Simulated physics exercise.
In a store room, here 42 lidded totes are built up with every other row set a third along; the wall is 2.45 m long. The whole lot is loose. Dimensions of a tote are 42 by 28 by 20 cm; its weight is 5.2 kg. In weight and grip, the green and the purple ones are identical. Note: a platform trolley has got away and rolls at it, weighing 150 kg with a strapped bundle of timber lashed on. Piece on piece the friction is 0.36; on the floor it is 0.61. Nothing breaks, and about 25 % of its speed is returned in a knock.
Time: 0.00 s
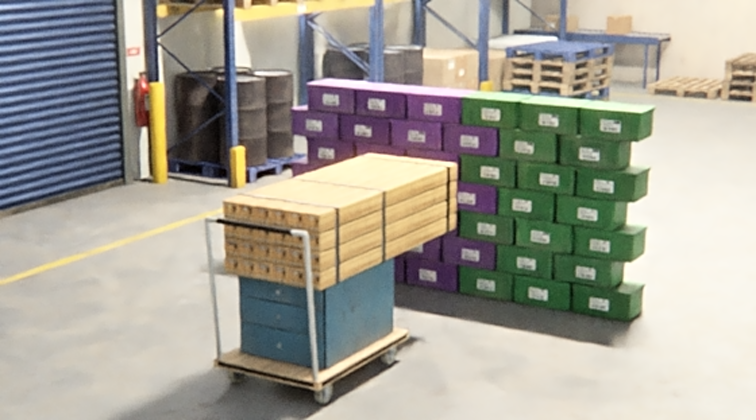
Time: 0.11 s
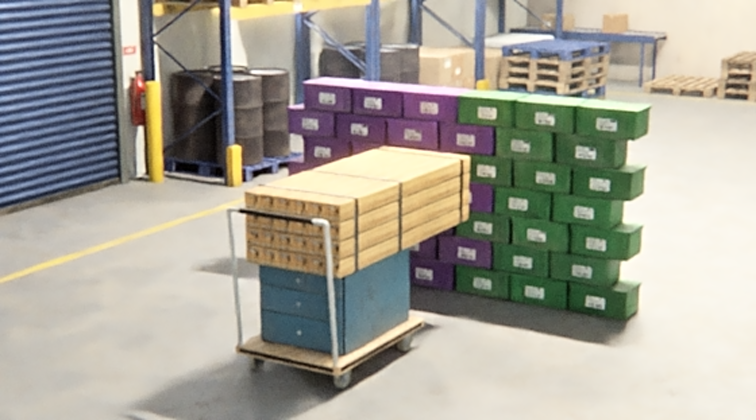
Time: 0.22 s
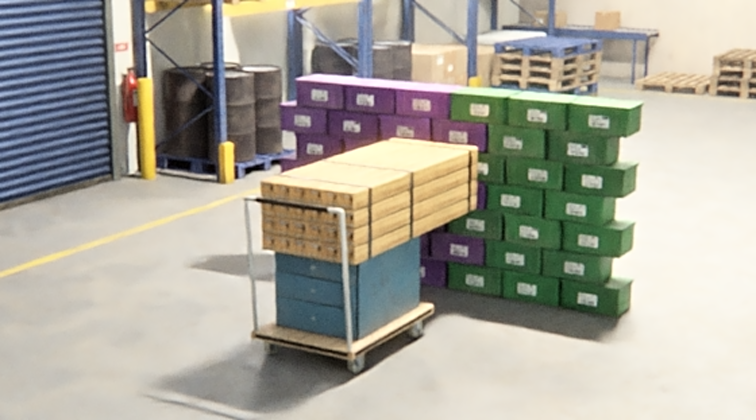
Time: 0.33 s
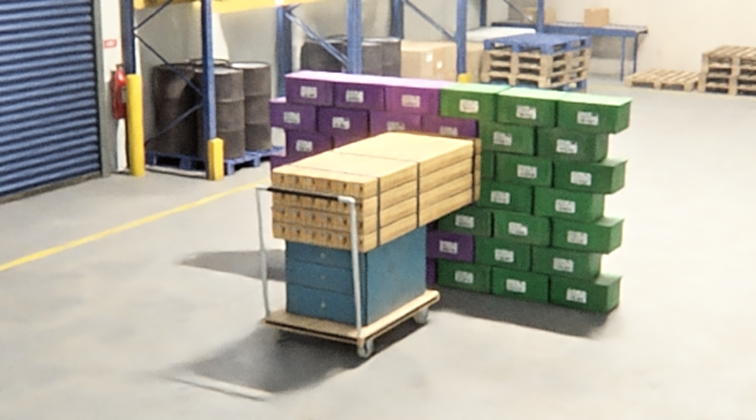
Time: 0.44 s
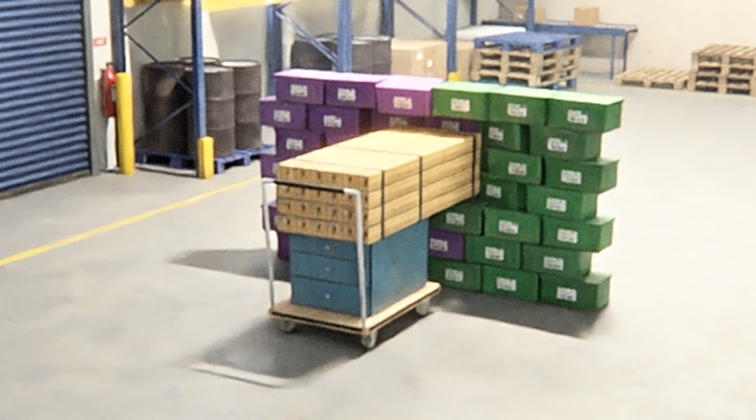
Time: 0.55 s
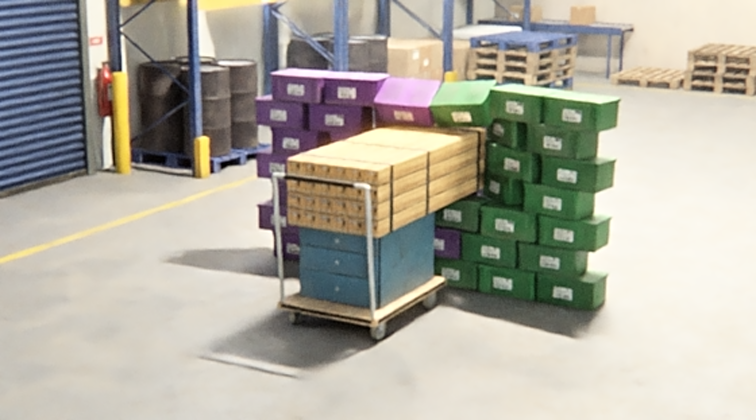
At first, a platform trolley stacked with long tan cartons on a blue drawer unit rolls across a store room toward a wall of purple and green totes. The overhanging load closes the gap and pushes into the wall's middle, and the totes there shift backward, some at the top tilting.
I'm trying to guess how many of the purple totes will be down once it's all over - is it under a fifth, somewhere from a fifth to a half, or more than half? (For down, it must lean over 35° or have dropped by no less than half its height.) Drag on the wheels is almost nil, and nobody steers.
The share that ends down will be a fifth to a half.
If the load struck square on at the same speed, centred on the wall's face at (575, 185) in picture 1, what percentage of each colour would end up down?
That would leave green at 60 % and purple at 10 %.
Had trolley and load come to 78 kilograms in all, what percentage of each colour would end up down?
You'd get green 50 and purple 40 percent.
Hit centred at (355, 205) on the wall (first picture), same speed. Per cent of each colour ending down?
Green 20, purple 80 per cent.
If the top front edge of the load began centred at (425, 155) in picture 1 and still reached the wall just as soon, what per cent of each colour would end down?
You'd end up with green at 50 per cent down and purple at 50 per cent.
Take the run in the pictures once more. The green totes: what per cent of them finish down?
The green group finishes with 40% down.
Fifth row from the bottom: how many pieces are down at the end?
The tally comes to 4.
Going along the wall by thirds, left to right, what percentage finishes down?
The thirds come out at 30 on the left, 60 in the middle and 40 on the right, in per cent.
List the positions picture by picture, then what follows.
In the first picture (we follow the side turned to the camera; the camera pans a little), load (453, 185) 67 cm short of the wall; top purple tote (379, 104); top green tote (609, 125); no piece has moved.
Load (466, 177) 43 cm short of the wall; top purple tote (376, 102), in the second picture.
Load (474, 168) 20 cm short of the wall; top purple tote (368, 99), in the third picture.
Load (478, 158) 25 mm into the wall's line; top purple tote (357, 96); 6 stirred so far, in the fourth picture.
Load (478, 153) 19 cm into the wall's line; top purple tote (349, 94) displaced 16 mm; steepest lean 8°, the tote at (402, 102); 16 stirred so far, in the fifth picture.
Load (482, 148) 35 cm into the wall's line; top purple tote (350, 92) displaced 56 mm; top green tote (571, 114); steepest lean 32°, the tote at (403, 115); 20 stirred so far, in the sixth picture.
Around 0.70 s, load 54 cm past the wall's line, still rolling; 5 of the 24 purple totes down (7 of 42 in all colours); top purple tote displaced 13 cm; top green tote tipped 3°.
Around 1.00 s, load 83 cm past the wall's line, still rolling; 6 of the 24 purple totes down (10 of 42 in all colours); top purple tote tipped 24°; top green tote tipped 11°.
Around 1.34 s, load 89 cm past the wall's line, stopped; 10 of the 24 purple totes down (18 of 42 in all colours); top purple tote tipped 68°, 54 cm lower; top green tote tipped 40°, 6 cm lower.
Around 1.98 s, load 89 cm past the wall's line, stopped; 10 of the 24 purple totes down (18 of 42 in all colours); top purple tote on its side; top green tote on its side.
Finally (3.9 s), load 89 cm past the wall's line, stopped; 10 of the 24 purple totes down (18 of 42 in all colours); top purple tote 1.22 m lower; top green tote on its side. That is 42 per cent. Seen by the last camera, middles, top purple tote near (346, 196), top green tote near (598, 270).
